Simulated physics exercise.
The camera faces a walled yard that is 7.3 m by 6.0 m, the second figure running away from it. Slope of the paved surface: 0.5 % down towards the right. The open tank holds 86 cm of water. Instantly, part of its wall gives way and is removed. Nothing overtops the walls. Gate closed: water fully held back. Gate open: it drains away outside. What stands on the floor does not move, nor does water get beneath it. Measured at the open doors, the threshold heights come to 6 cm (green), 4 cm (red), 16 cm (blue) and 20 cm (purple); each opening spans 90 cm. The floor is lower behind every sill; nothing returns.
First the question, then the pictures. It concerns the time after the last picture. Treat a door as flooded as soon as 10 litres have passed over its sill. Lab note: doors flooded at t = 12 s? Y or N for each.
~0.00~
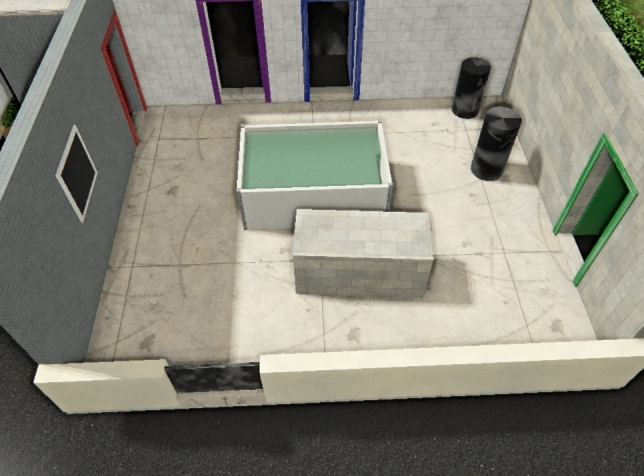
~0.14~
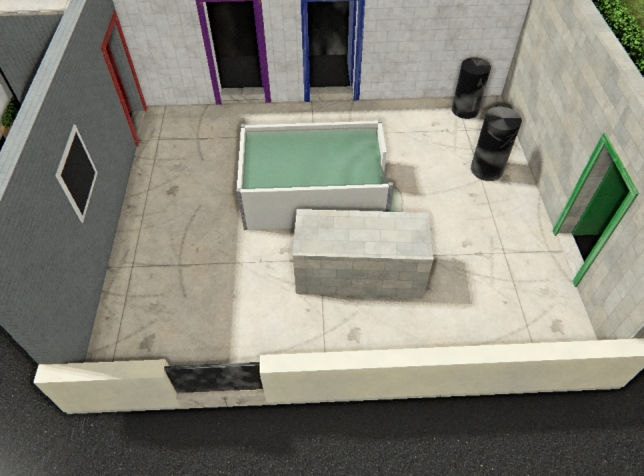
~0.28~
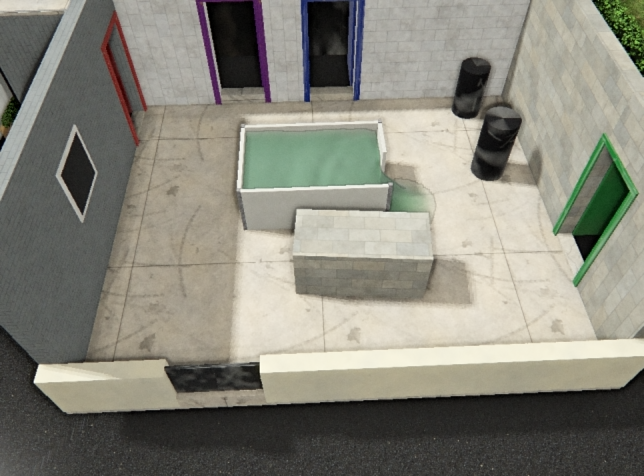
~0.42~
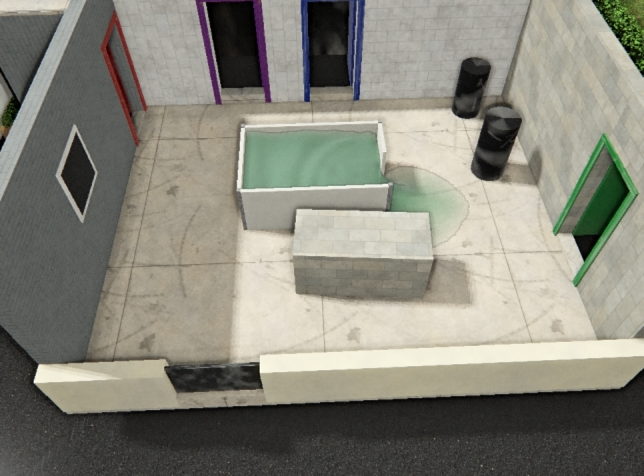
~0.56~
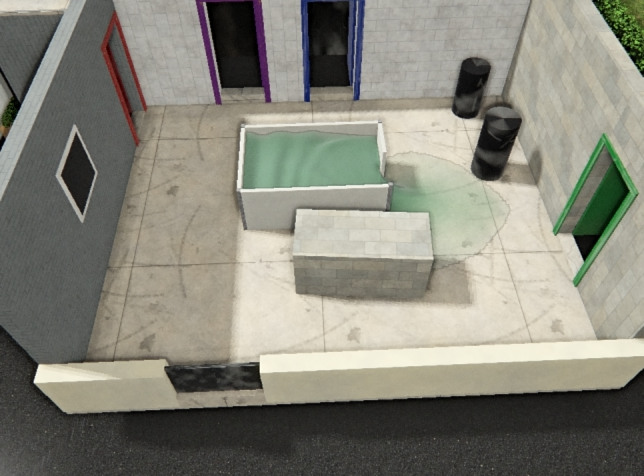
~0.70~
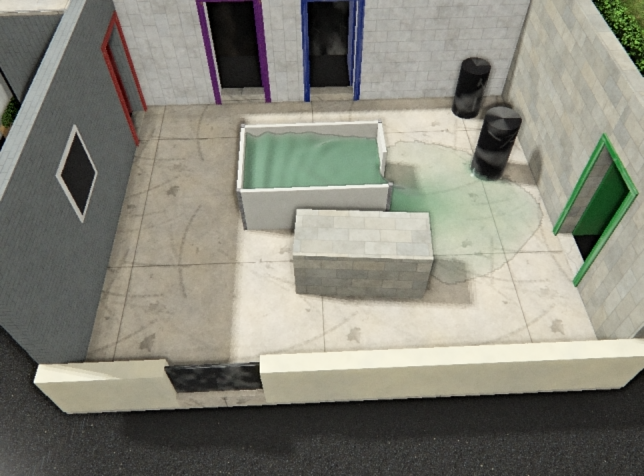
Green door Y, red door Y, blue door N, purple door N.
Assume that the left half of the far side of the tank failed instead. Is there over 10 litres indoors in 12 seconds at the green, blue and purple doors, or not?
Green falls short; blue exceeds; purple exceeds.
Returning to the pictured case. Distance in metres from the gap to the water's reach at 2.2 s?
About 4.2 m out.
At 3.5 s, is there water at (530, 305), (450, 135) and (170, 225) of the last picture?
Soaked, soaked, untouched.
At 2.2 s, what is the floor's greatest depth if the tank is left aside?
Depth: Approx. 36 cm.
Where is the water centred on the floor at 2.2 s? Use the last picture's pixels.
The water is centred near (384, 200).
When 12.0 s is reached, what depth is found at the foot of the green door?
Some 9.0 cm.
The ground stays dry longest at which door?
It's the red door.
After 1.4 s water covers 25 % of the floor and is deepest (40 cm) near (392, 207); green door 18 cm at the sill, 27 L in, red door not reached, blue door not reached, purple door not reached.
After 2.2 s water covers 30 % of the floor and is deepest (36 cm) near (532, 194); green door 22 cm at the sill, 117 L in, red door not reached, blue door not reached, purple door not reached.
After 3.5 s water covers 40 % of the floor and is deepest (31 cm) near (597, 364); green door 17 cm at the sill, 204 L in, red door not reached, blue door not reached, purple door not reached.
After 7.0 s water covers 85 % of the floor and is deepest (15 cm) near (532, 194); green door 13 cm at the sill, 324 L in, red door 3 cm at the sill, 0 L in, blue door 5 cm at the sill, 0 L in, purple door 3 cm at the sill, 0 L in.
After 12.0 s water covers 100 % of the floor and is deepest (12 cm) near (226, 106); green door 9 cm at the sill, 378 L in, red door 7 cm at the sill, 34 L in, blue door 3 cm at the sill, 0 L in, purple door 7 cm at the sill, 0 L in.
